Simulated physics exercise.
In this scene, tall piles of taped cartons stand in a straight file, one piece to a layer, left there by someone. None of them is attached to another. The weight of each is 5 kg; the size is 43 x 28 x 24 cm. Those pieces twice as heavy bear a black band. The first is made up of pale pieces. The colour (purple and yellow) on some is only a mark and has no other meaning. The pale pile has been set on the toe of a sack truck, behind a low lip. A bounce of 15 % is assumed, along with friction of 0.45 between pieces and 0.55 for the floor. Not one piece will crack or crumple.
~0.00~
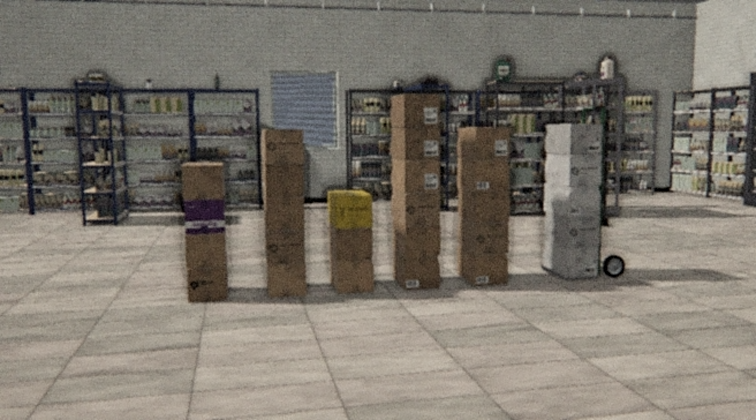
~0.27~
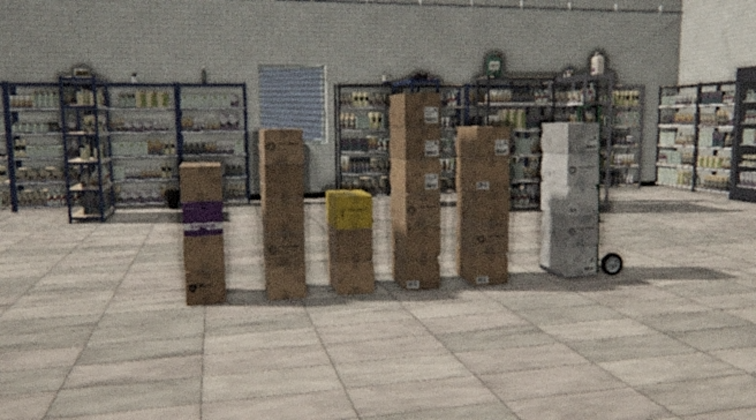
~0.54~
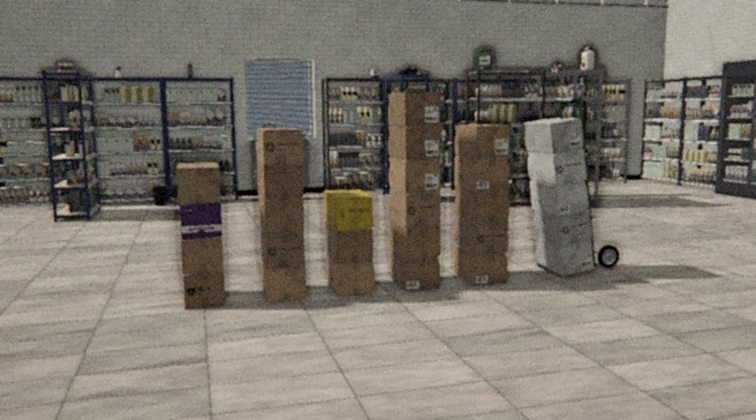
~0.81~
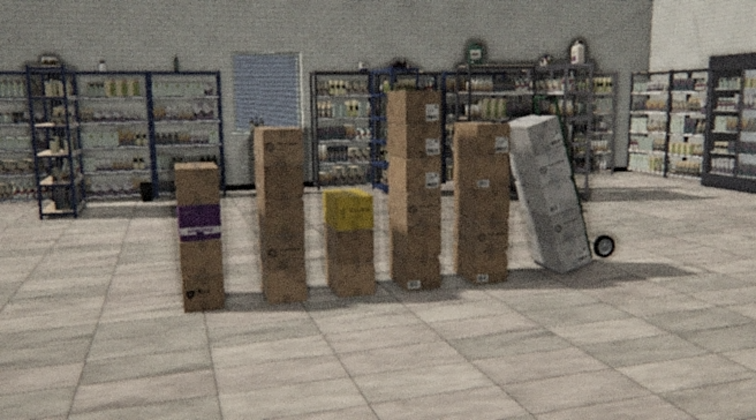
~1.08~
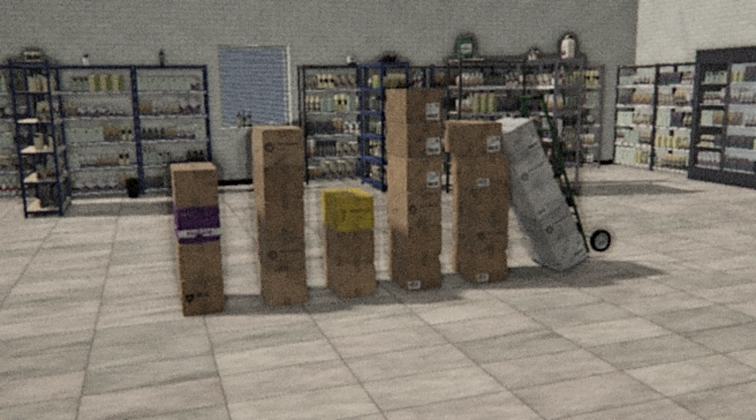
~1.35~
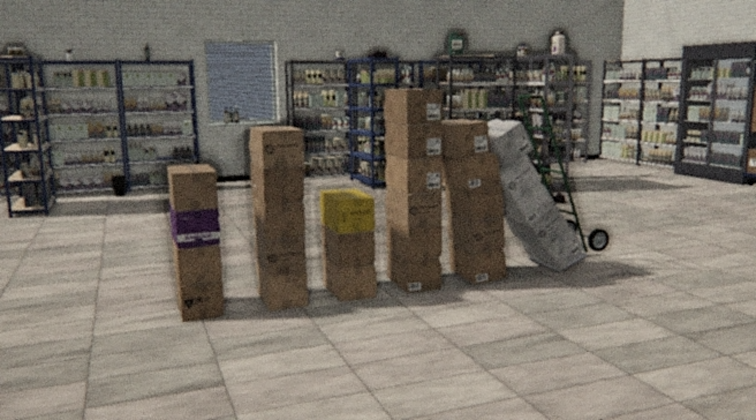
Pale carton stack on a sack truck tilting left against a row of brown box piles as the camera slowly circles.
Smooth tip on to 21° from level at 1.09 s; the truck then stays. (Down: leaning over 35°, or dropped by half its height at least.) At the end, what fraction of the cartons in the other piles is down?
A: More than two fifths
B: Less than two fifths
The answer is A.
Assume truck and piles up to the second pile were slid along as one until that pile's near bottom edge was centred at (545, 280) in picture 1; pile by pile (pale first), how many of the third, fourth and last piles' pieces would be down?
Pile by pile, you'd see third at 5, fourth at 3 and last at 4 down.
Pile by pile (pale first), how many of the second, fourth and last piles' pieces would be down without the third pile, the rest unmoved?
Pile by pile: Second 5, fourth 0, last 0.
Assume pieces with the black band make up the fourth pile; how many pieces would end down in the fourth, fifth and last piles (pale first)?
In that case the fourth pile has 3 down, the fifth 5, the last 4.
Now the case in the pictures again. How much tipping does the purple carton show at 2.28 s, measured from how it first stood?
Some 0°.
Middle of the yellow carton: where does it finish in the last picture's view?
I'd say its middle settles close to (247, 251).
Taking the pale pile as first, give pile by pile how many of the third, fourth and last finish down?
Each in turn: Third 6; fourth 1; last 4.
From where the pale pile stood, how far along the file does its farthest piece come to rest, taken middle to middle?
Distance along: Near 110 cm.
Around 2.28 s, 5 of the pale pile down; none of the 23 other cartons down, 11 disturbed.
Around 2.98 s, 5 of the pale pile down; 9 of the 23 other cartons down; yellow carton tipped 21°.
Around 3.76 s, 5 of the pale pile down; 20 of the 23 other cartons down; purple carton on its side; yellow carton tipped 33°, 19 cm lower.
Finally (5.0 s), 5 of the pale pile down; 20 of the 23 other cartons down; purple carton on its side; yellow carton tipped 33°, 23 cm lower. That is 87 per cent. Seen by the last camera, middles, purple carton near (44, 309), yellow carton near (247, 251).
